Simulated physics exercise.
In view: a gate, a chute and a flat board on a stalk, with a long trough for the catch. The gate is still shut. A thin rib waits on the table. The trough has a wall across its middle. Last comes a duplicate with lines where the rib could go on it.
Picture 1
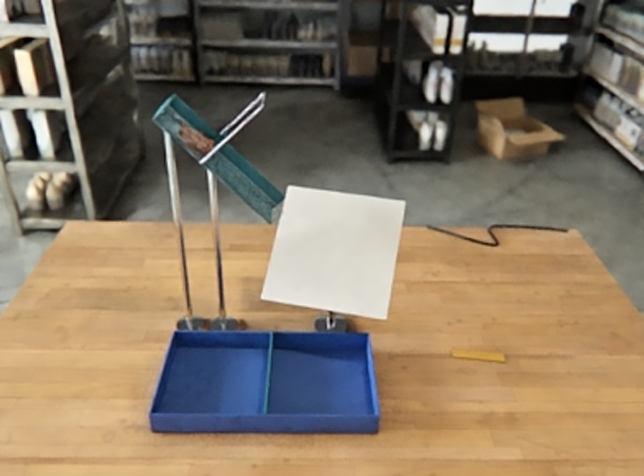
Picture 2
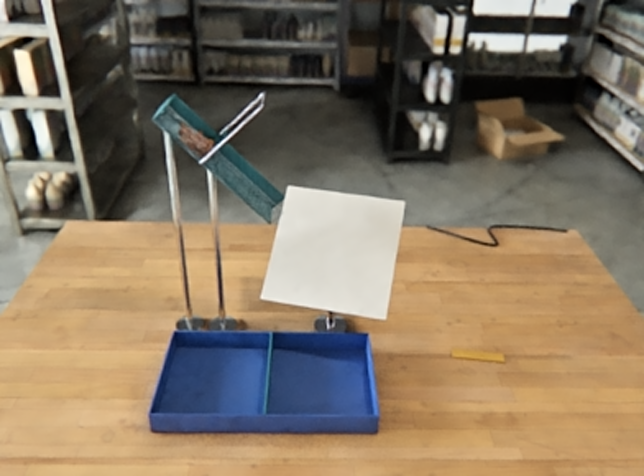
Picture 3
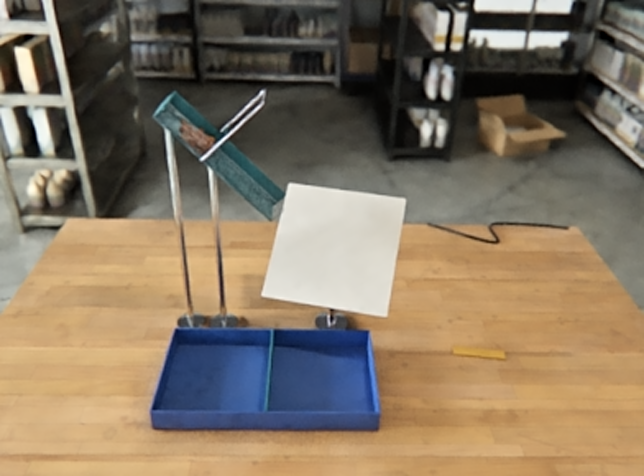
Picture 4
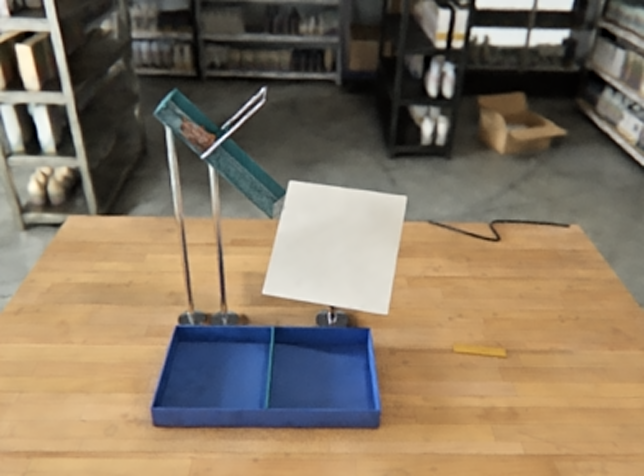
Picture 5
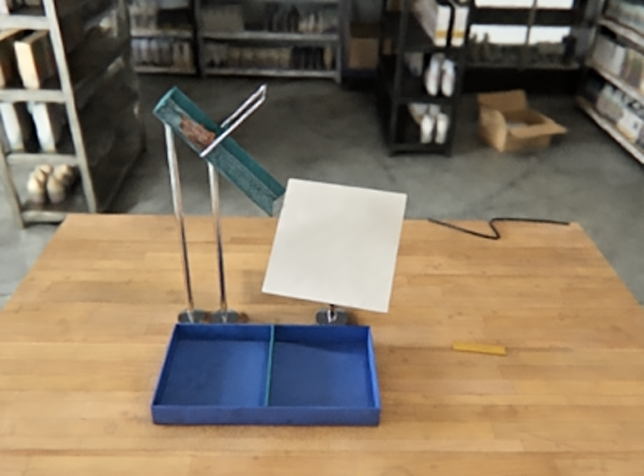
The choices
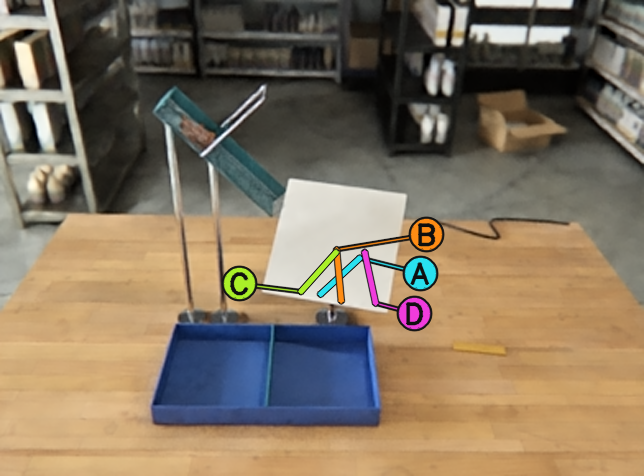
A wooden table holding a raised green chute, a tilted white board and a divided blue trough, all staying still.
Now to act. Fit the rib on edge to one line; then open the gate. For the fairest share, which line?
C.
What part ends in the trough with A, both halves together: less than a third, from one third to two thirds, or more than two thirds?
Line A gives more than two thirds.
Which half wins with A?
More lands on the right.
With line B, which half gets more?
Right.
On the marked copy, line A from (359, 258) to (320, 294); line B from (336, 249) to (341, 300); line C from (336, 252) to (300, 291); line D from (364, 252) to (375, 303).
With A, of what is caught, a small part in the left half, nearly all in the right.
With B, of what is caught, a stray few in the left half, nearly all in the right.
With C, of what is caught, about two thirds in the left half, about a third in the right.
With D, of what is caught, a stray few in the left half, nearly all in the right.
